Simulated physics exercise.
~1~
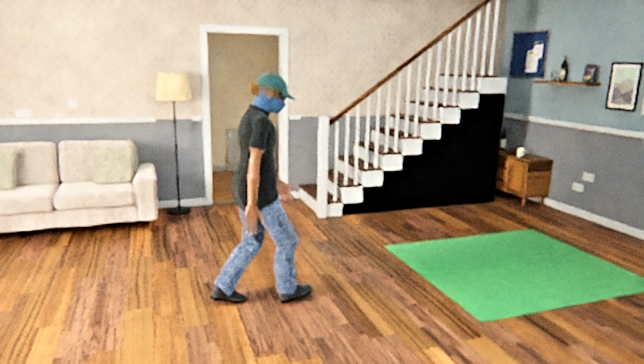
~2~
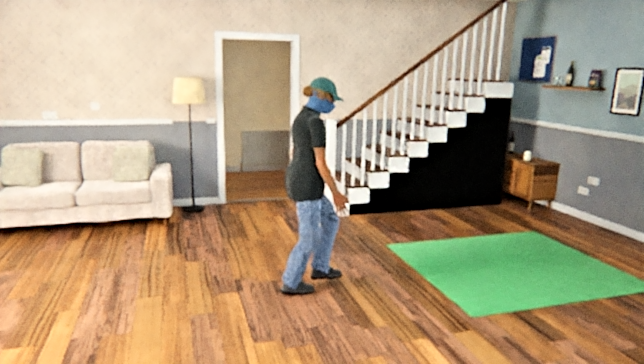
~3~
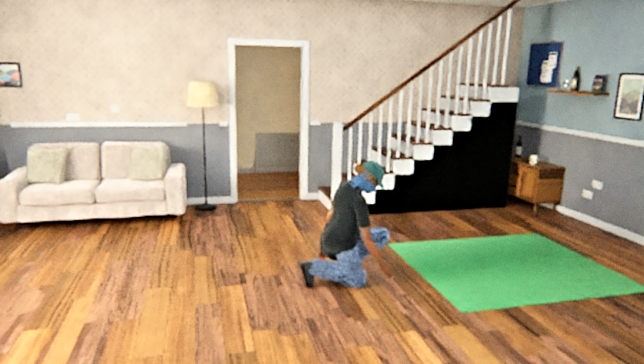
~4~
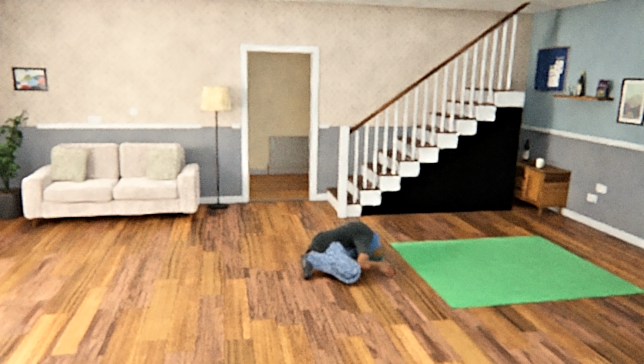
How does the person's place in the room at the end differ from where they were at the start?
At the start the person was upright on the wooden floor, well to the left of the green mat. By the end they were farther right and lower down, crumpled on the floor just short of the mat.
A person in a green cap, dark T-shirt and jeans walked right across a wooden floor towards a green mat, then sank to their knees and folded forward, ending up crumpled on the floor with their head just short of the mat's near edge.
